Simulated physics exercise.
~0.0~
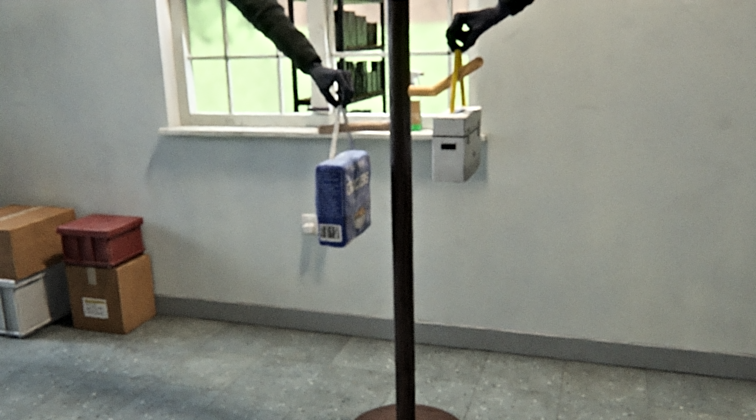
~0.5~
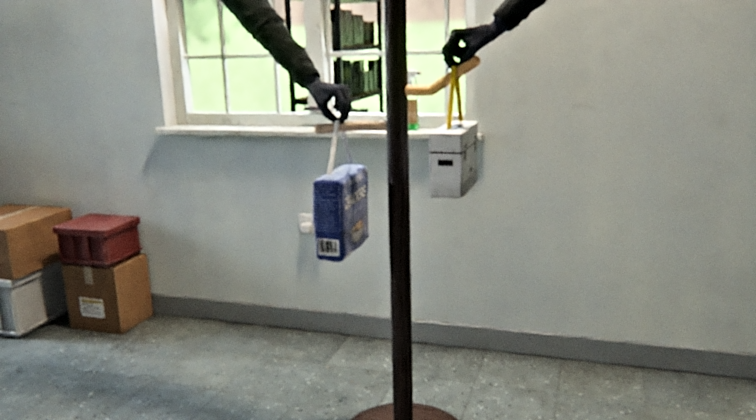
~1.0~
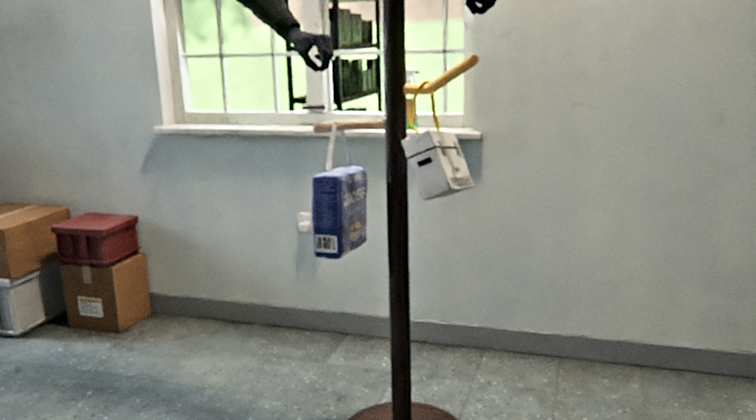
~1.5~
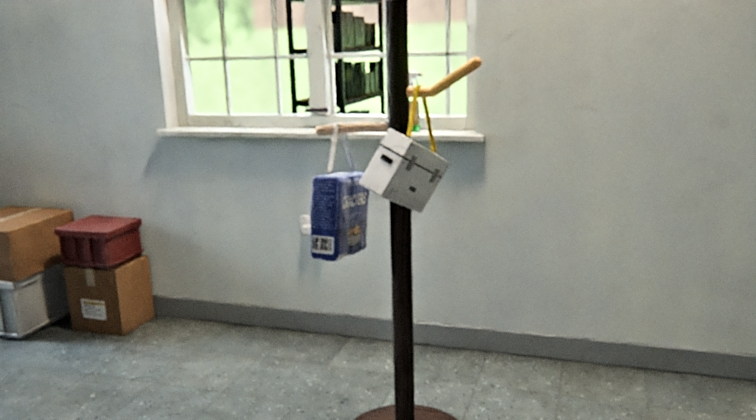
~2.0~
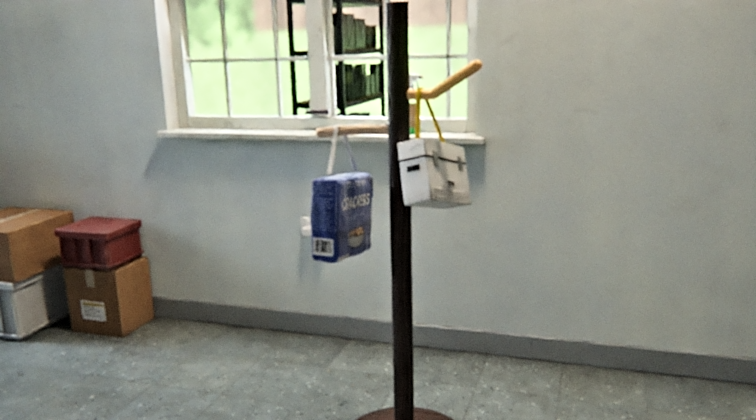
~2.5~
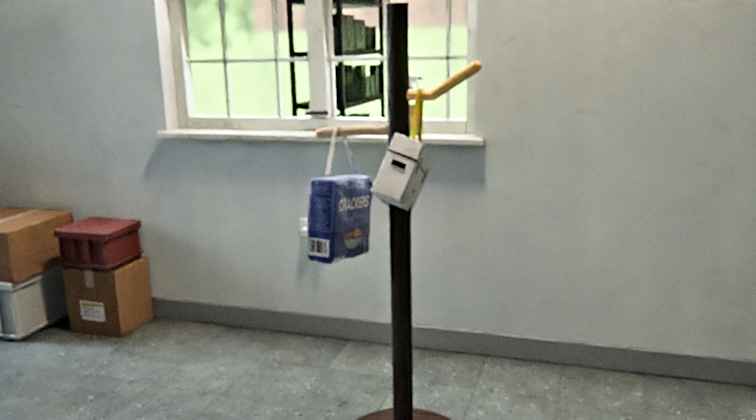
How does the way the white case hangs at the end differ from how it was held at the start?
At the start the white case was upright beneath the hand, but by the end it was leaning to one side as it hung from its peg.
